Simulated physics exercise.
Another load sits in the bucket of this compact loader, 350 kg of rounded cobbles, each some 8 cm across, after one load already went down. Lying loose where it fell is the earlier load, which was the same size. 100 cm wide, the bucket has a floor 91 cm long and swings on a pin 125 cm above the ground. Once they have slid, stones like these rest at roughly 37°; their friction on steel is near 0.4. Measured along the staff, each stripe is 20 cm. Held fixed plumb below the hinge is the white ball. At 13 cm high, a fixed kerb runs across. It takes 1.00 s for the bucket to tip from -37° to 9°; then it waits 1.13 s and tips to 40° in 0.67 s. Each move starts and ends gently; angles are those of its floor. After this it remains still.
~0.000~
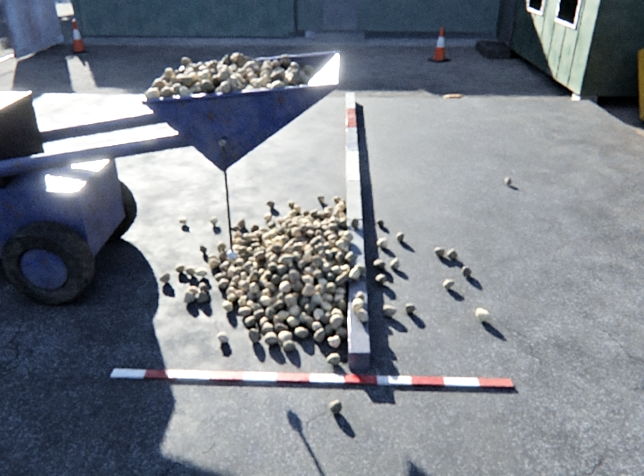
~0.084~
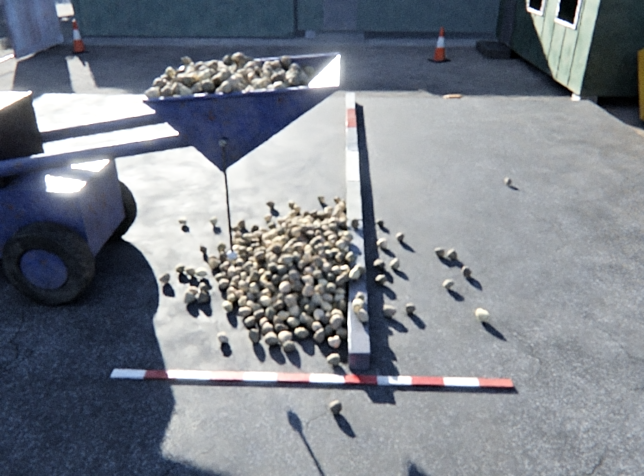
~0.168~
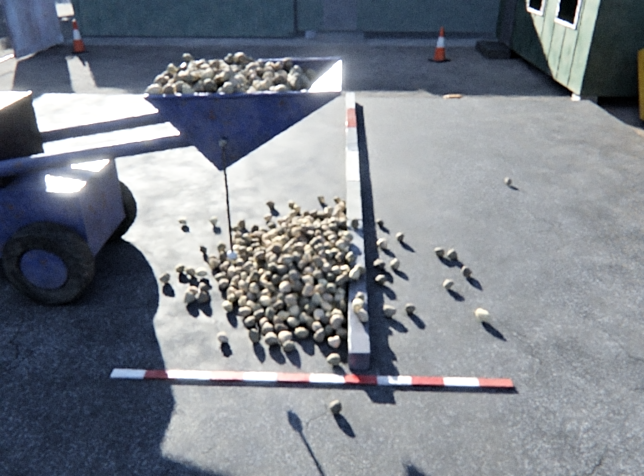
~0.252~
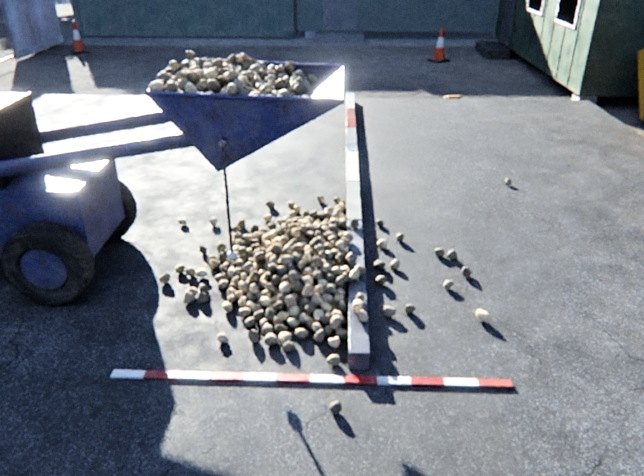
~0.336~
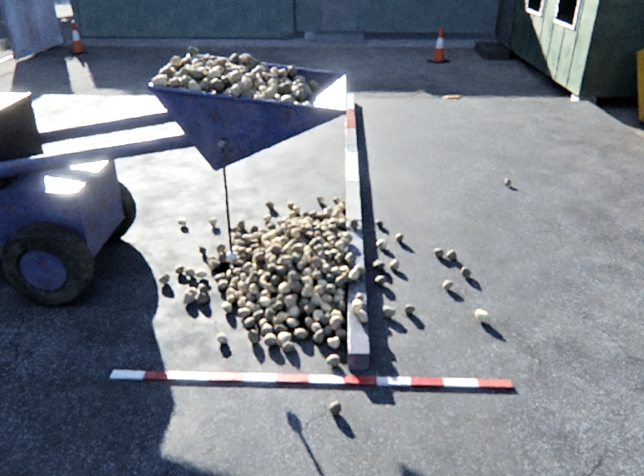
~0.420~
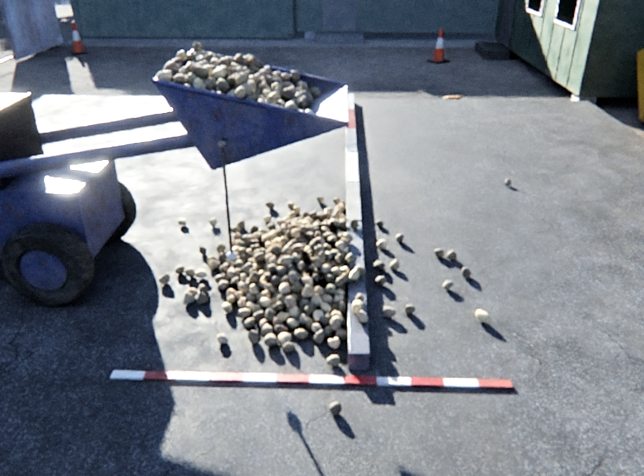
On sunlit tarmac, a blue loader's bucket of pale stones slowly tilts, its right edge lowering above a pile beside a kerb.
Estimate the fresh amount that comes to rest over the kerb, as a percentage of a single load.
About 71 per cent of a load.
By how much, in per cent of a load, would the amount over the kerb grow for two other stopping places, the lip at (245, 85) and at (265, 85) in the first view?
First place about 5 %, second about 10 %.
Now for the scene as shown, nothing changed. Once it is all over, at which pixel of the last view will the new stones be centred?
The middle ends up near (383, 261).
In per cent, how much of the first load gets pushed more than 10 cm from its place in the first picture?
Roughly 0 % of them.
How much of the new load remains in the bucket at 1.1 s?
It keeps some 100 percent of its load.
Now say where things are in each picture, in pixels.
Lip at (338, 86), floor tilted -37°, highest stones at (243, 65). The earlier load is highest near (306, 247), 23 cm above ground level, 98 % on this side of the kerb, 3 % over the kerb, in the first picture.
Lip at (339, 88), floor tilted -36°, highest stones at (243, 65); the stones move at 0.1 m/s on average, in the second picture.
The bucket is at -34°, its lip at (341, 93); the top of the load is at (222, 65); the stones move at 0.2 m/s on average, in the third picture.
The bucket is at -30°, its lip at (344, 102); the top of the load is at (212, 63); the stones move at 0.2 m/s on average, in the fourth picture.
Lip at (346, 112), floor tilted -25°, highest stones at (209, 61); the stones move at 0.3 m/s on average, in the fifth picture.
The bucket is at -19°, its lip at (348, 124); the top of the load is at (201, 58); the stones move at 0.3 m/s on average, in the sixth picture.
After 0.8 s the floor is at 2°; in per cent of one load, 100 in the bucket, 98 on this side of the kerb, 3 over the kerb; the foremost stones are at (452, 259).
After 1.1 s the floor is at 9°; in per cent of one load, 100 in the bucket, 98 on this side of the kerb, 3 over the kerb; the foremost stones are at (452, 259).
After 3.2 s the floor is at 40°; in per cent of one load, 7 in the bucket, 141 on this side of the kerb, 52 over the kerb; the foremost stones are at (521, 271).
After 5.8 s the floor is at 40°; in per cent of one load, 0 in the bucket, 127 on this side of the kerb, 74 over the kerb; the foremost stones are at (523, 266). Net gain over the kerb, 71.
